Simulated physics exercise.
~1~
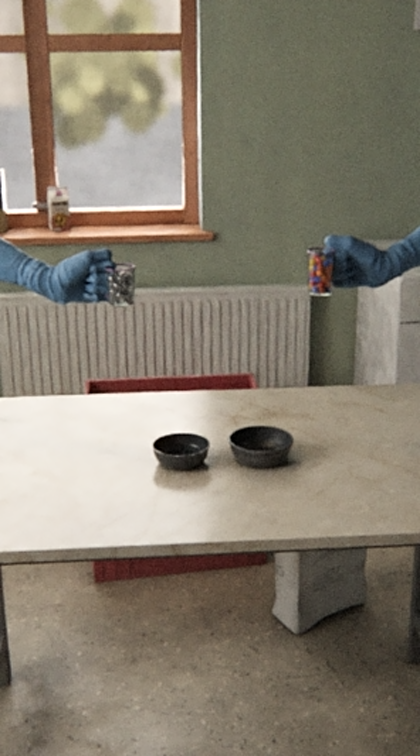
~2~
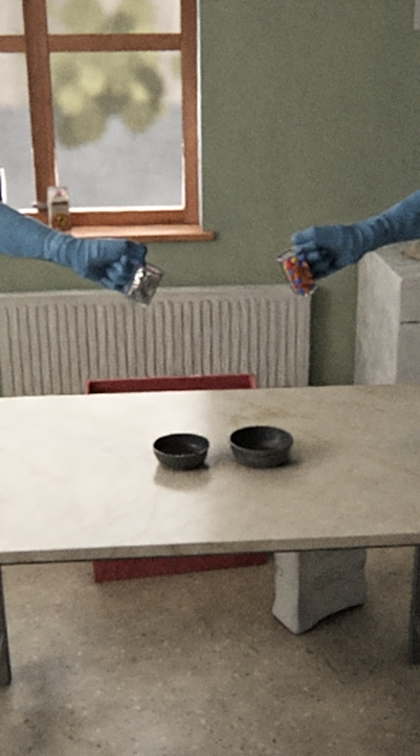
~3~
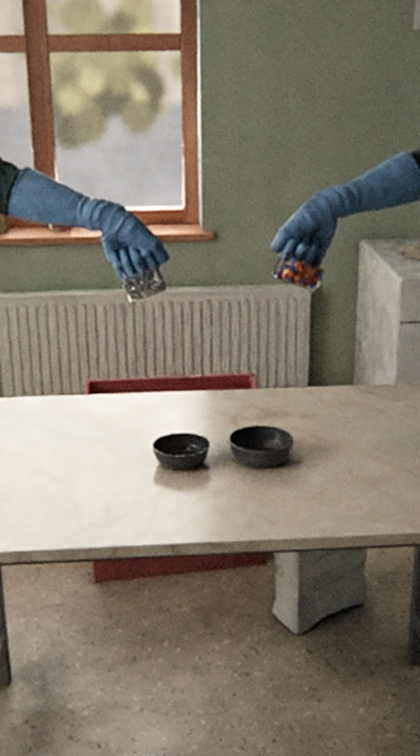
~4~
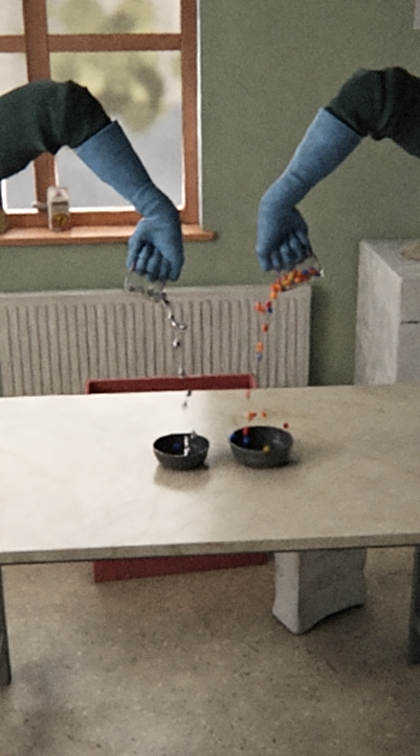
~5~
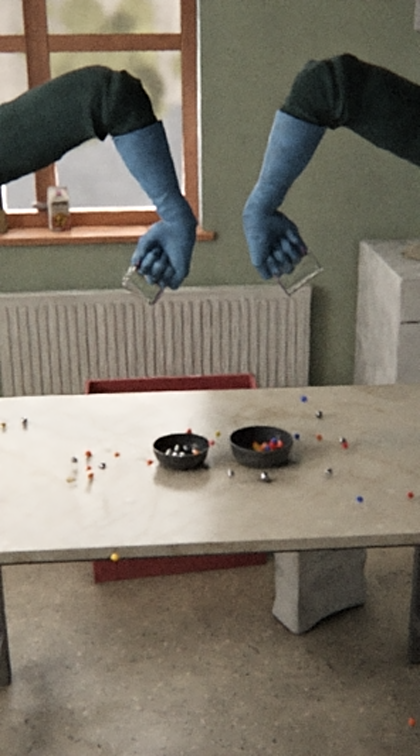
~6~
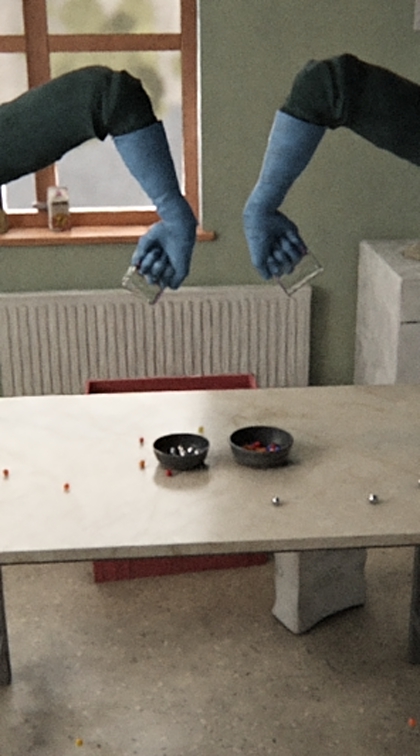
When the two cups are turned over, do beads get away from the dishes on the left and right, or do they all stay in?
Beads get away on both sides. Some silvery ones miss or leave the left dish and some colourful ones miss or leave the right dish, while the rest stay inside.
Two blue-gloved hands tipping clear cups of silvery and colourful beads over dark dishes, some landing inside and others scattering across the table.
